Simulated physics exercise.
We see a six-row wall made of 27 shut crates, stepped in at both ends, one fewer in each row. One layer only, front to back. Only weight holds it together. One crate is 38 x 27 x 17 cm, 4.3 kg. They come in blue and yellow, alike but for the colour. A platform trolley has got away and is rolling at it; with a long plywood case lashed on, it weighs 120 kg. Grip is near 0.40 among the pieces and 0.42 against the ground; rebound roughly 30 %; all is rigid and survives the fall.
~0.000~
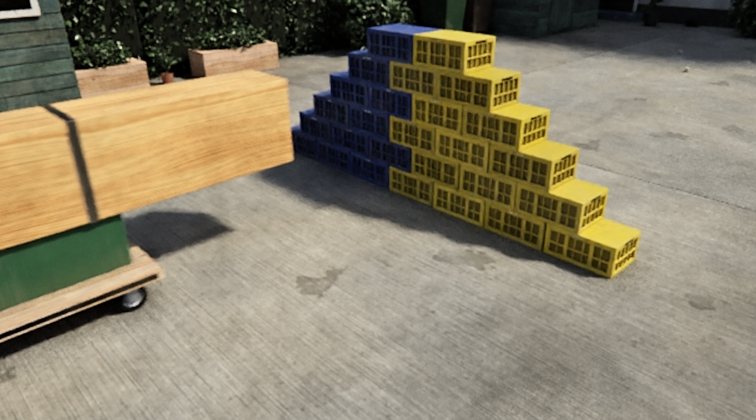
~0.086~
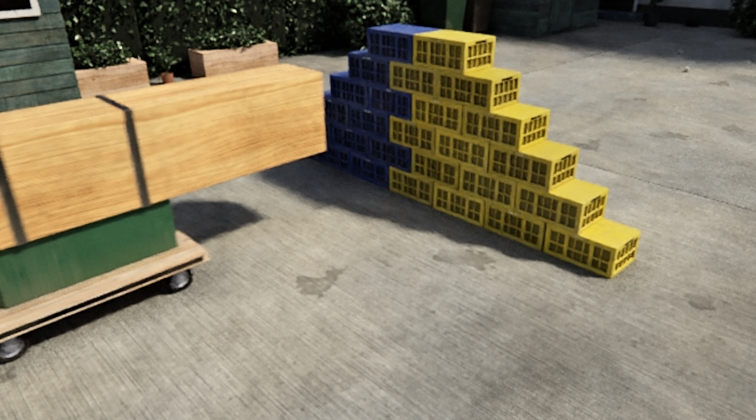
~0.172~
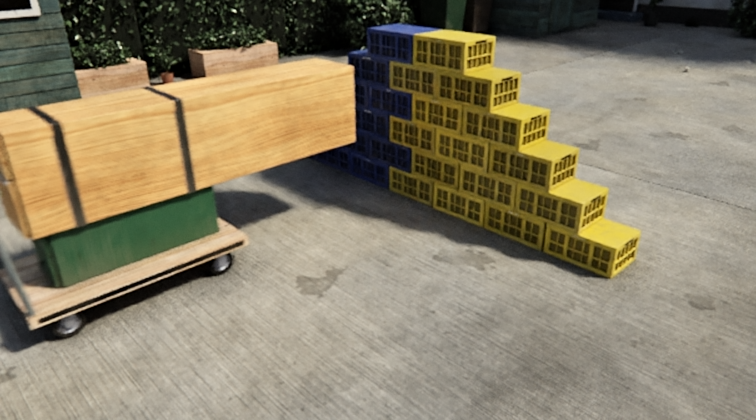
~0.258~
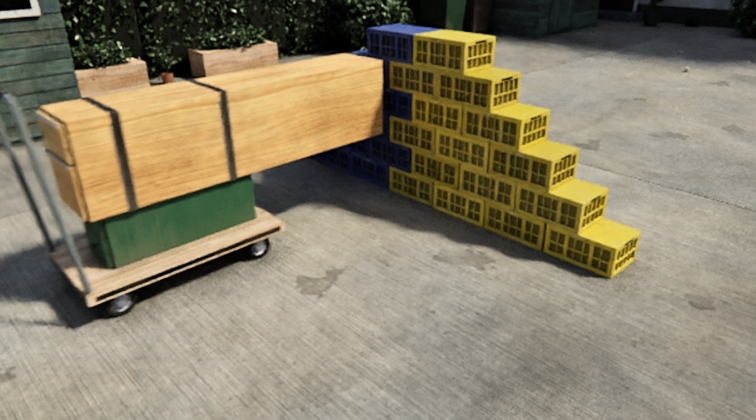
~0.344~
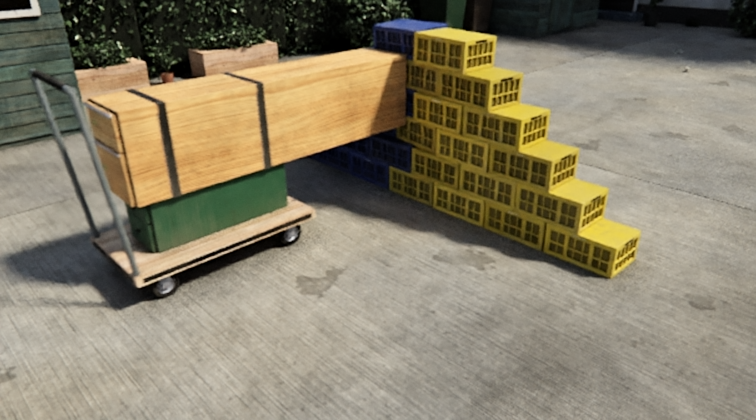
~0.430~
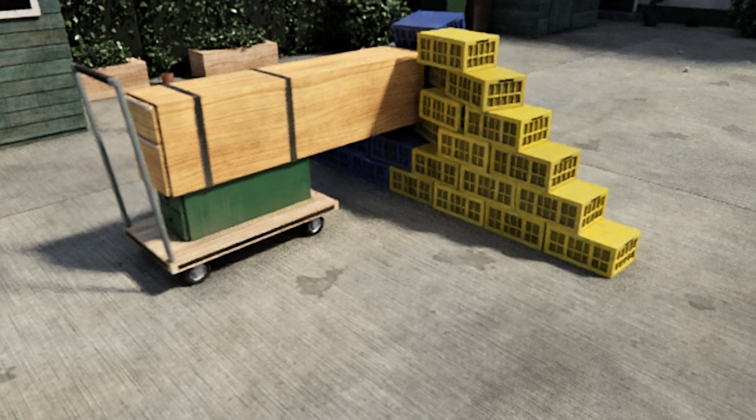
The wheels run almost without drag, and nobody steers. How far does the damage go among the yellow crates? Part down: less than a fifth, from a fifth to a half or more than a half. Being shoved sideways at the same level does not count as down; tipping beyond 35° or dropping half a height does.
Between a fifth and a half of them.
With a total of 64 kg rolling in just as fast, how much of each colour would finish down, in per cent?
Then yellow 30, blue 50 per cent.
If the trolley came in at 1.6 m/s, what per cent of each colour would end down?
Then yellow 30, blue 50 per cent.
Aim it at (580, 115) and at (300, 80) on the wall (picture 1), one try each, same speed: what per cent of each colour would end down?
Yellow 10 then 0, blue 0 then 20 per cent.
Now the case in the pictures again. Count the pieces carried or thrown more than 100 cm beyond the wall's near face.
Roughly 10 of them.
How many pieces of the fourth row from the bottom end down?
3 from that row.
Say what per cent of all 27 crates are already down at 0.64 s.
20 per cent by then.
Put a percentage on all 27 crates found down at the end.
Roughly 45 per cent of them.
By 0.64 s, load 61 cm past the wall's line, still rolling; 1 of the 15 yellow crates down (6 of 27 in all colours); top yellow crate tilted 12°; top blue crate tilted 9°, 15 cm lower.
By 0.98 s, load 1.13 m past the wall's line, still rolling; 5 of the 15 yellow crates down (10 of 27 in all colours); top yellow crate tilted 65°, 25 cm lower; top blue crate on its side.
By 1.54 s, load 1.60 m past the wall's line, still rolling; 5 of the 15 yellow crates down (12 of 27 in all colours); top yellow crate tilted 62°, 66 cm lower; top blue crate upside down.
When it is over (2.8 s), load 1.92 m past the wall's line, stopped; 5 of the 15 yellow crates down (12 of 27 in all colours); top yellow crate 86 cm lower; top blue crate upside down. That is 33 per cent. In pixels of the last frame, middles, top yellow crate near (536, 148), top blue crate near (564, 90).
